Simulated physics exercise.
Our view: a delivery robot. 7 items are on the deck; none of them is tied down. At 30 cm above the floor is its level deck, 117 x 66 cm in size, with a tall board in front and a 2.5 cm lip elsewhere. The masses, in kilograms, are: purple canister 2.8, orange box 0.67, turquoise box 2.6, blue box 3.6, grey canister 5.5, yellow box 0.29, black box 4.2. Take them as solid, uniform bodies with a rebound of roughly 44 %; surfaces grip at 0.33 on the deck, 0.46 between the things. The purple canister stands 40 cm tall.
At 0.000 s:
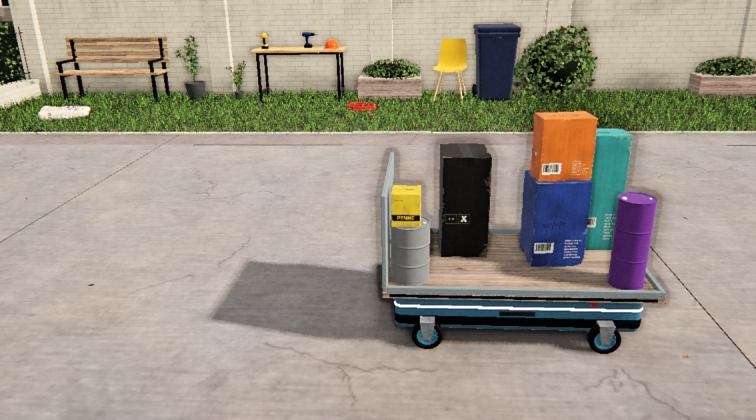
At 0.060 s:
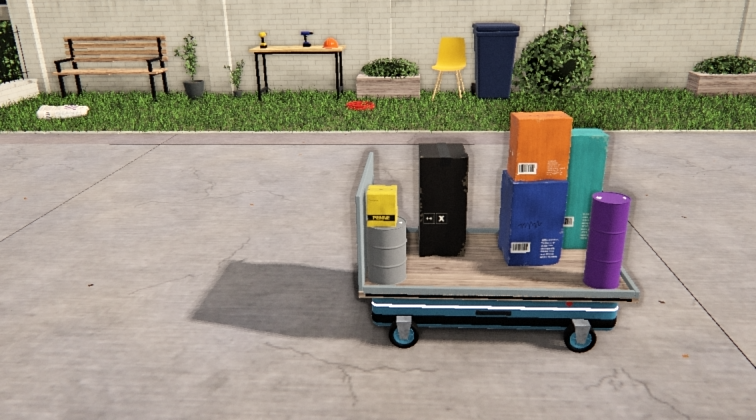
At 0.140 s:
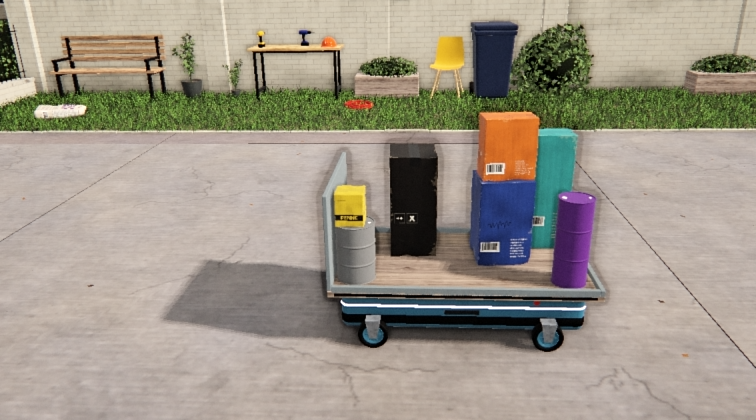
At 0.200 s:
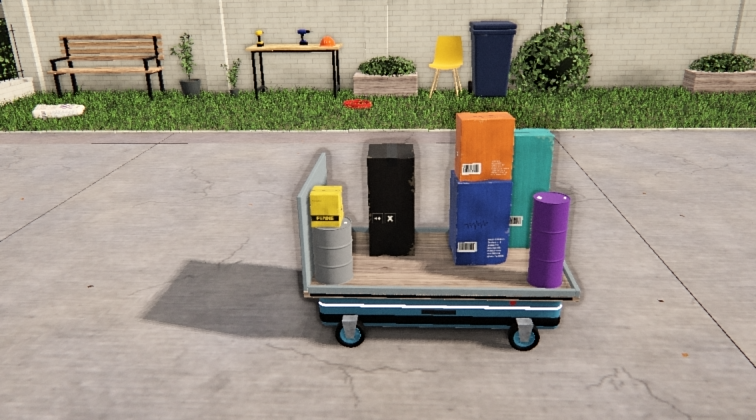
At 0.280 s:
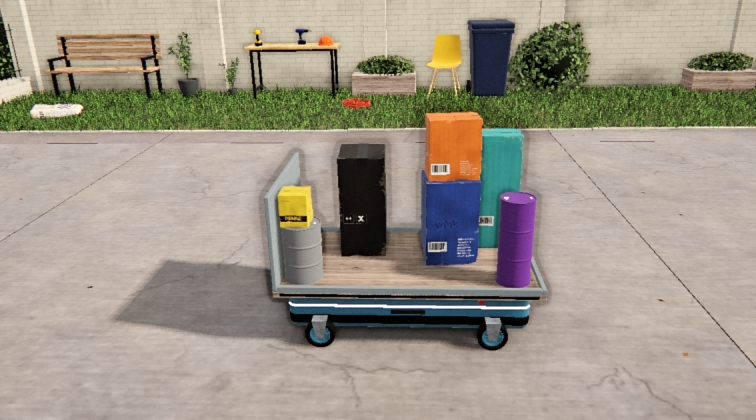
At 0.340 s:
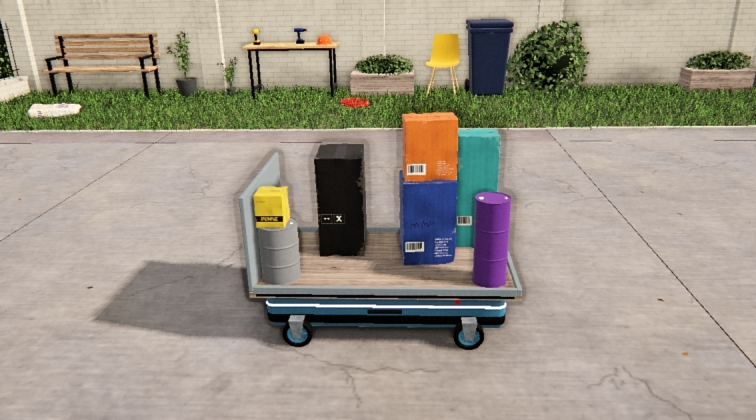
A loaded flatbed cart carrying stacked boxes and two canisters rolling steadily leftward across concrete paving past a grassy garden edge.
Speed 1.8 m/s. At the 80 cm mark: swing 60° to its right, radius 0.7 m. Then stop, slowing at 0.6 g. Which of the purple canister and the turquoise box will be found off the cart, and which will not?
Here is how it goes: The purple canister will be off the cart; the turquoise box will not be off the cart.
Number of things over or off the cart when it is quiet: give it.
The number is 5.
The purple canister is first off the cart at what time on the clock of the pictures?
I'd put it at some 0.9 s.
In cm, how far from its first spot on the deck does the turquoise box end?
Displacement: Approx. 44 cm.
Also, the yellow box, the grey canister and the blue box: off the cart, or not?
Outcome: The yellow box departs its support; the grey canister departs its support; the blue box remains on its support.
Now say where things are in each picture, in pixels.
The first picture shows cart 0 cm along; purple canister (631, 242); turquoise box (599, 190).
The second picture shows cart 11 cm along; grey canister (387, 250); yellow box (382, 206).
The third picture shows cart 25 cm along; black box (413, 199); orange box (507, 146).
The fourth picture shows cart 36 cm along; blue box (479, 216); grey canister (333, 250).
The fifth picture shows cart 50 cm along; yellow box (296, 207); black box (363, 200).
The sixth picture shows cart 61 cm along; purple canister (491, 240); turquoise box (475, 189).
Around 0.84 s, cart 151 cm along, turned 46°; grey canister and yellow box now off the cart; purple canister at 16° to upright near (266, 225); turquoise box at 4° to upright near (336, 182).
Around 1.14 s, cart 201 cm along, turned 60°; purple canister and black box now off the cart; turquoise box at 29° to upright near (280, 166); orange box shifted 30 cm.
Around 1.54 s, cart 211 cm along, turned 60°, stopped; turquoise box on its side near (241, 184); orange box shifted 42 cm; blue box shifted 34 cm.
Finally (2.4 s), off the cart, purple canister, grey canister, yellow box and black box; on their side or leaning hard on the deck, turquoise box; not toppled but over 10 cm from the start, orange box and blue box. In the last view, purple canister near (115, 236), turquoise box near (243, 188).
